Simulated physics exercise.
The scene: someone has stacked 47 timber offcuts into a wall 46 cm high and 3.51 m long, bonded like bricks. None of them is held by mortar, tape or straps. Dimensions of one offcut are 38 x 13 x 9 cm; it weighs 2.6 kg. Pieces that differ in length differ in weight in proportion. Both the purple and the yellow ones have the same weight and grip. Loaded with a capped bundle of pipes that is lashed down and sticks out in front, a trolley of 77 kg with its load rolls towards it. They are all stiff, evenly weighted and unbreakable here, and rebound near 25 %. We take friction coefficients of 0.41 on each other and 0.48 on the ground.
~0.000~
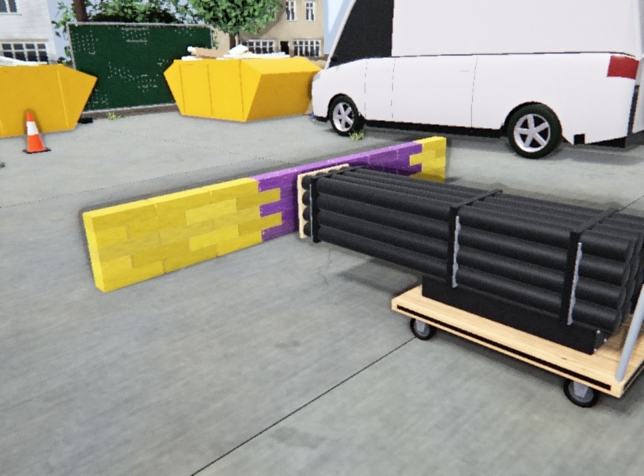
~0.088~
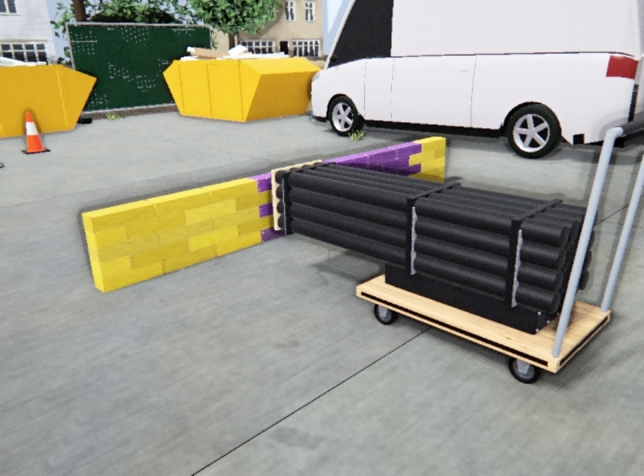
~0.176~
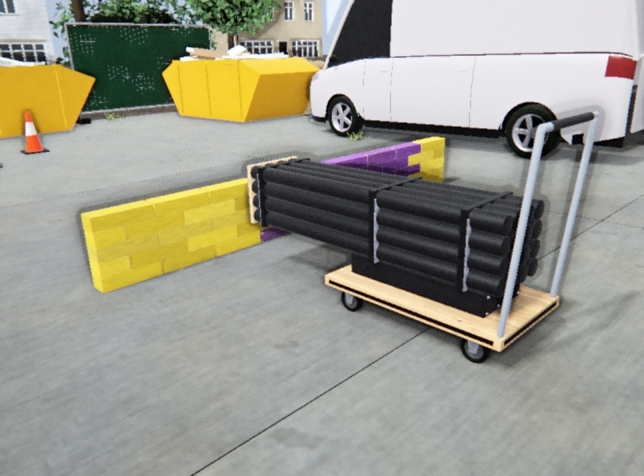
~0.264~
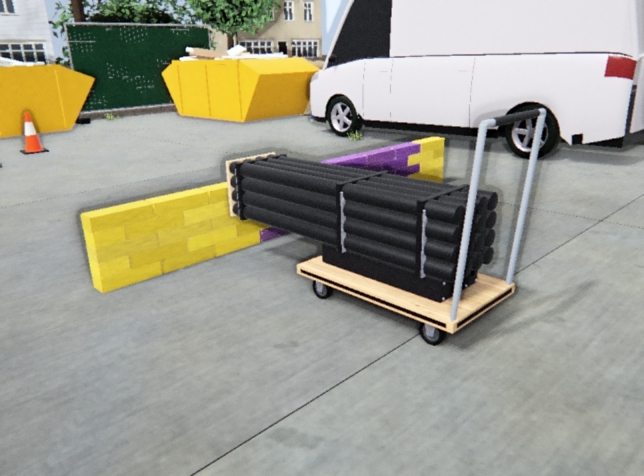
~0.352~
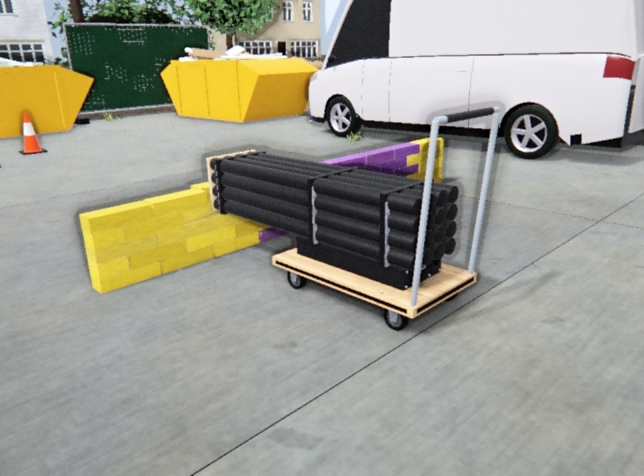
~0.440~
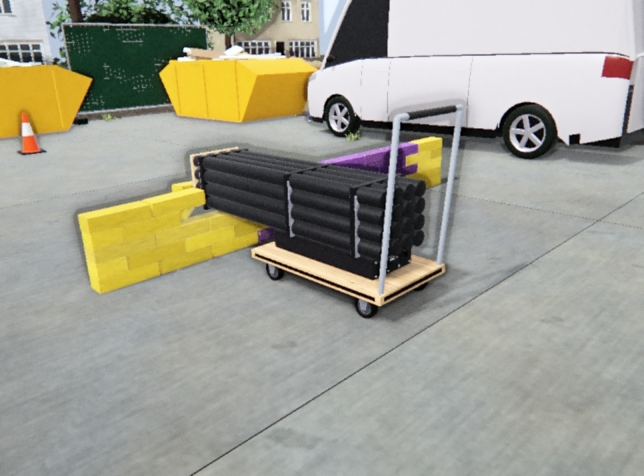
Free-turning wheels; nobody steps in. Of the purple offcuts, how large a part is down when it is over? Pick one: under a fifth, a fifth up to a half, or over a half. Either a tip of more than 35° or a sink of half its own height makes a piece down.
Under a fifth.
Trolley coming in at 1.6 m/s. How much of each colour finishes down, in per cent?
The yellow would finish 20 in a hundred down, the purple 0 in a hundred.
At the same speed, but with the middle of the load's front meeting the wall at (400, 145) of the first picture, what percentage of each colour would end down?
Result - yellow: 20 %; purple: 20 %.
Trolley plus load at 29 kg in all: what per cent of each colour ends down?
Result: Yellow 20, purple 0 %.
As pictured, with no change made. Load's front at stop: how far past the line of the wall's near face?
Something like 185 cm.
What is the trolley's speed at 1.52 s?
Its speed is around 0.6 m/s.
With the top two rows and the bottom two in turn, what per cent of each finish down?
30% and 10%.
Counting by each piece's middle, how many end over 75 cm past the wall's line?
Around 8, give or take.
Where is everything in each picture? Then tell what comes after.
In the first frame (each place is the centre of the face we see best), load (306, 196) 79 cm short of the wall; top purple offcut (319, 172); top yellow offcut (236, 192); all as stacked.
In the second frame, load (279, 190) 57 cm short of the wall.
In the third frame, load (254, 185) 35 cm short of the wall.
In the fourth frame, load (233, 180) 13 cm short of the wall.
In the fifth frame, load (213, 176) 8 cm into the wall's line; 5 have shifted.
In the sixth frame, load (196, 172) 26 cm into the wall's line; 7 have shifted.
By 0.62 s, load 64 cm past the wall's line, still rolling; 1 of the 23 purple offcuts down (4 of 47 in all colours); top purple offcut moved 15 mm; top yellow offcut tilted 9°, 28 cm lower.
By 0.82 s, load 99 cm past the wall's line, still rolling; 1 of the 23 purple offcuts down (5 of 47 in all colours); top purple offcut moved 16 mm; top yellow offcut tilted 59°, 32 cm lower.
By 1.10 s, load 1.37 m past the wall's line, still rolling; 1 of the 23 purple offcuts down (7 of 47 in all colours); top purple offcut moved 27 mm; top yellow offcut tilted 52°, 34 cm lower.
By 1.52 s, load 1.71 m past the wall's line, still rolling; 1 of the 23 purple offcuts down (8 of 47 in all colours); top purple offcut moved 27 mm; top yellow offcut 37 cm lower.
When it is over (2.2 s), load 1.86 m past the wall's line, stopped; 1 of the 23 purple offcuts down (8 of 47 in all colours); top purple offcut moved 27 mm; top yellow offcut 37 cm lower. That is 4 per cent. In pixels of the last frame, middles, top purple offcut near (309, 171), top yellow offcut near (131, 211).
